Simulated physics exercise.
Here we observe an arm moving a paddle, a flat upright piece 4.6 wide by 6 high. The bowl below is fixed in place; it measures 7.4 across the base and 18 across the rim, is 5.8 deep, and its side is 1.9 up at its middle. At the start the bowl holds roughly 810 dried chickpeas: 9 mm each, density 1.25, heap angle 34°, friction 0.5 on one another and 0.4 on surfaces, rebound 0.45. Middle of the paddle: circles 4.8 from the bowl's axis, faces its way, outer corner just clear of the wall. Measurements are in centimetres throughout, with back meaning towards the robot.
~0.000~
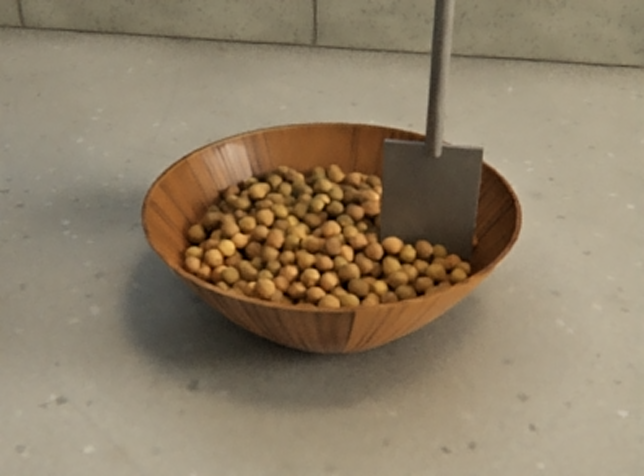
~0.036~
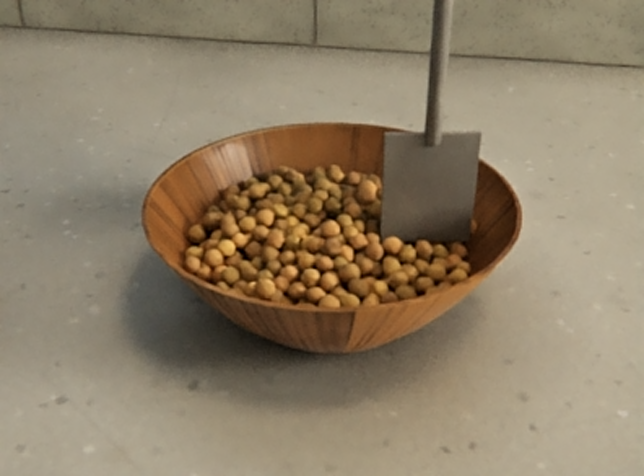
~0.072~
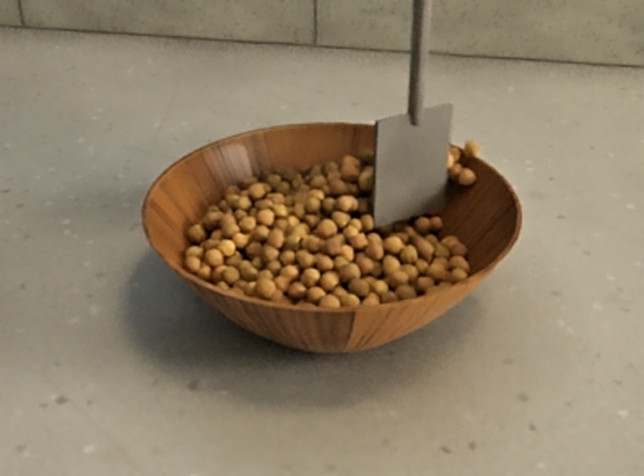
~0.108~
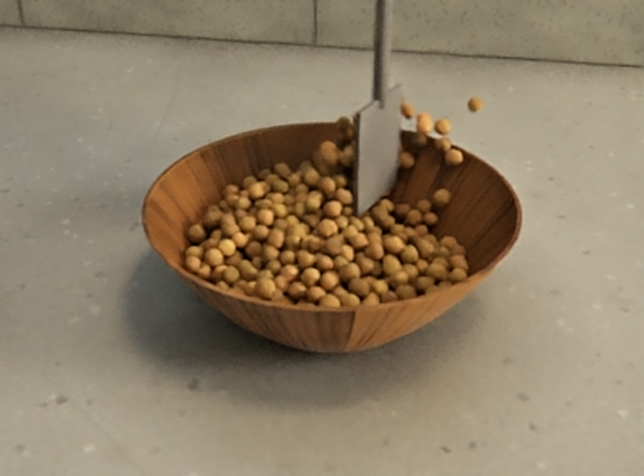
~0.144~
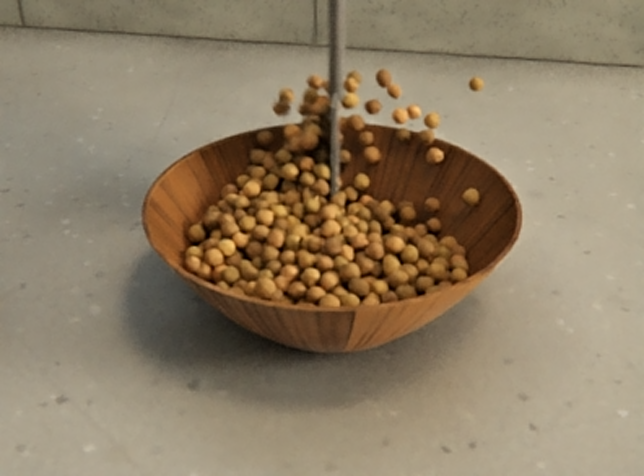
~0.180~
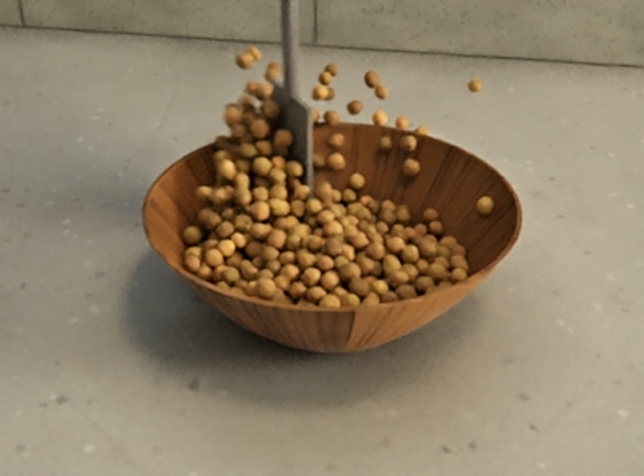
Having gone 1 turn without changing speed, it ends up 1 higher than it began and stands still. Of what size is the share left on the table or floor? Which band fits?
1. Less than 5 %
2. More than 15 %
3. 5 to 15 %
2.
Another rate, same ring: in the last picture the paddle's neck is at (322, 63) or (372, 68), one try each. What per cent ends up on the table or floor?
About 20 per cent, then about 15 per cent.
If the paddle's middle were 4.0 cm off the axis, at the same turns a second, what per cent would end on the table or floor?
It would come to about 30 per cent.
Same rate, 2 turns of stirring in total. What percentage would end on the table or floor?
Close to 30 in a hundred.
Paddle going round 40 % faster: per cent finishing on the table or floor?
In that case, close to 25 in a hundred.
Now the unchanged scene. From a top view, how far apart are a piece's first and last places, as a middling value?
I'd estimate close to 0 cm.
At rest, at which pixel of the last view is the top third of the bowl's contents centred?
Roughly pixel (352, 247).
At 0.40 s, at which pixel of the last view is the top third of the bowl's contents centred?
Near pixel (376, 269).
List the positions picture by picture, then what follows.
The paddle neck at (436, 114), 0° round; upper third of the load around (321, 231), from x 190 to 470, top at y 170; 807 in the bowl, in the first frame.
The paddle neck at (435, 103), 13° round; upper third of the load around (323, 228), from x 190 to 465, top at y 170, in the second frame.
The paddle neck at (417, 83), 41° round; upper third of the load around (327, 221), from x 190 to 470, top at y 145, in the third frame.
The paddle neck at (381, 69), 70° round; upper third of the load around (325, 217), from x 190 to 475, top at y 100; 806 in the bowl, 1 in flight or on the tool, in the fourth frame.
The paddle neck at (336, 63), 98° round; upper third of the load around (308, 213), from x 190 to 475, top at y 80; 795 in the bowl, 12 in flight or on the tool, in the fifth frame.
The paddle neck at (290, 65), 127° round; upper third of the load around (276, 207), from x 190 to 485, top at y 55; 786 in the bowl, 21 in flight or on the tool, in the sixth frame.
After 0.29 s, 214° round, highest piece 10 above the table; 734 in the bowl, 28 on the table or floor, 45 in flight or on the tool.
After 0.40 s, 301° round, highest piece 9 above the table; 686 in the bowl, 81 on the table or floor, 40 in flight or on the tool.
After 0.65 s, 0° round, highest piece 5 above the table; 649 in the bowl, 158 on the table or floor.
After 1.35 s, 0° round, highest piece 5 above the table; 649 in the bowl, 158 on the table or floor.
In the end, 649 in the bowl, 158 on the table or floor. That is 20 % on the table or floor.
